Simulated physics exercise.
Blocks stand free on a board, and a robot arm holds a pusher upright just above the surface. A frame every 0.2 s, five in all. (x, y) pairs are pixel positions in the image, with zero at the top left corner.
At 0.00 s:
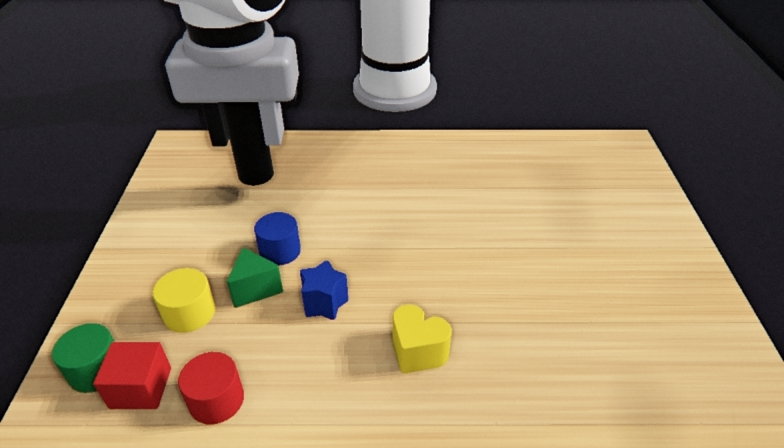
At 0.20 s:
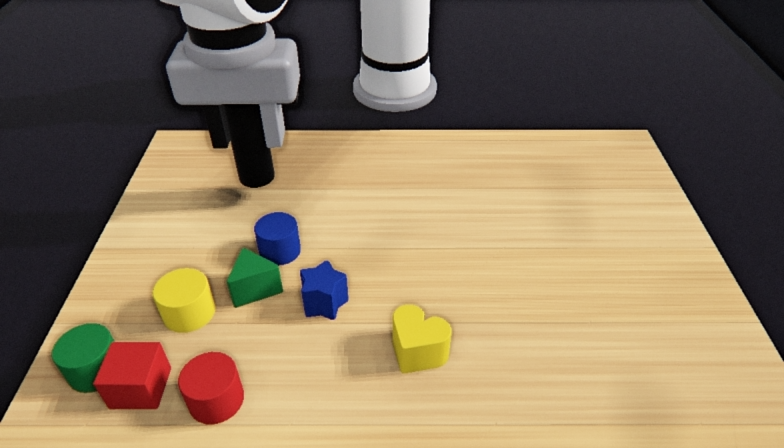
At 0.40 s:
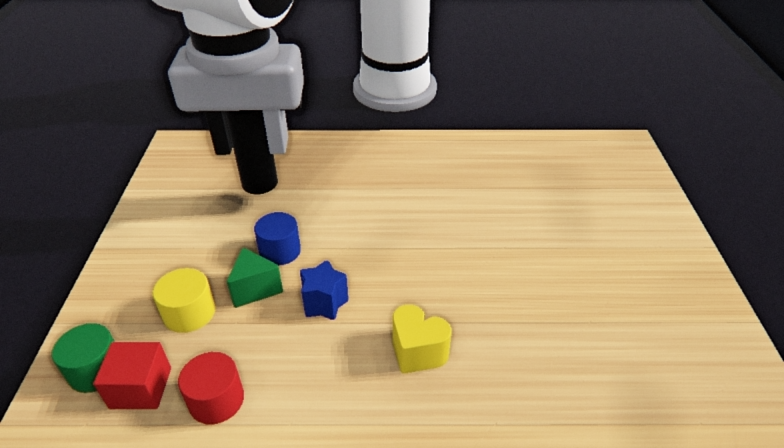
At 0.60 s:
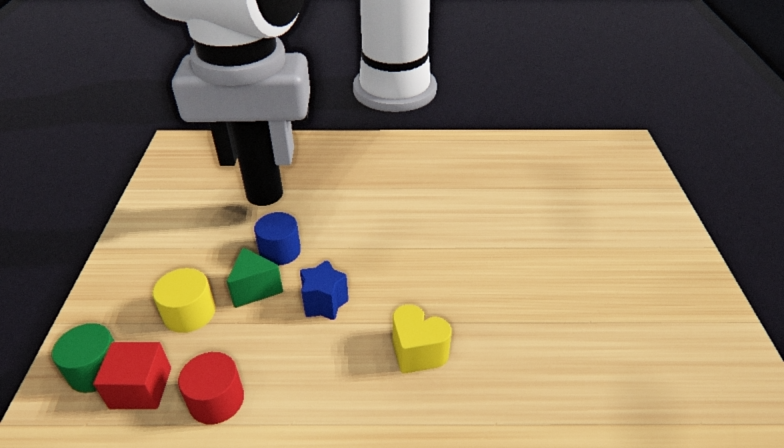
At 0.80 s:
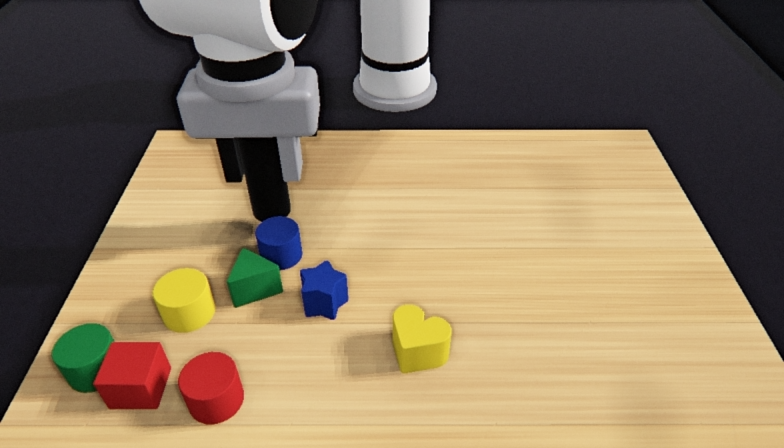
A pale wooden board lies against a dark surround, seen from above and in front by a still camera. A robot arm holds a black pusher upright near the upper left, above a blue disc, green three-sided block and blue star, with a yellow heart rightward and yellow, green and red blocks lower left. The pusher, still at first, slides slightly toward the viewer and right, nudging the blue disc slightly.
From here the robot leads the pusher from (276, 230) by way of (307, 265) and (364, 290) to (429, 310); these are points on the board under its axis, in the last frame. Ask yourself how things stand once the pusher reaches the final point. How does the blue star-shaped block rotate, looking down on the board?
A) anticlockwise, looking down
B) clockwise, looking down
I'll go with A - anticlockwise, looking down.
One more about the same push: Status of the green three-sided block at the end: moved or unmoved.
Once the path is done, it is somewhere new.
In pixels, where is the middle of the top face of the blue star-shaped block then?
The top centre is at (331, 295).
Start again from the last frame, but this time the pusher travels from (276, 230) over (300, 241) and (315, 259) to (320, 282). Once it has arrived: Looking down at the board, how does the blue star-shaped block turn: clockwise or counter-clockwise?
Overhead view: Anti-clockwise.
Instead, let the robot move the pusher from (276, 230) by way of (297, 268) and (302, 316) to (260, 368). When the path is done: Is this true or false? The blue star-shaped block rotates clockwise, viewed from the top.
The statement is incorrect.
The first path, step by step. One third of the way, pusher (305, 247); green three-sided block (250, 273), turned 35° clockwise; blue disc (293, 271); blue star-shaped block (326, 288), turned 30° anticlockwise.
Two thirds of the way, pusher (364, 271); green three-sided block (250, 273), turned 35° clockwise; blue disc (296, 278); blue star-shaped block (331, 295), turned 30° anticlockwise.
At the end, pusher (430, 292); green three-sided block (250, 273), turned 35° clockwise; blue disc (296, 278); blue star-shaped block (331, 295), turned 30° anticlockwise; yellow heart block in place.
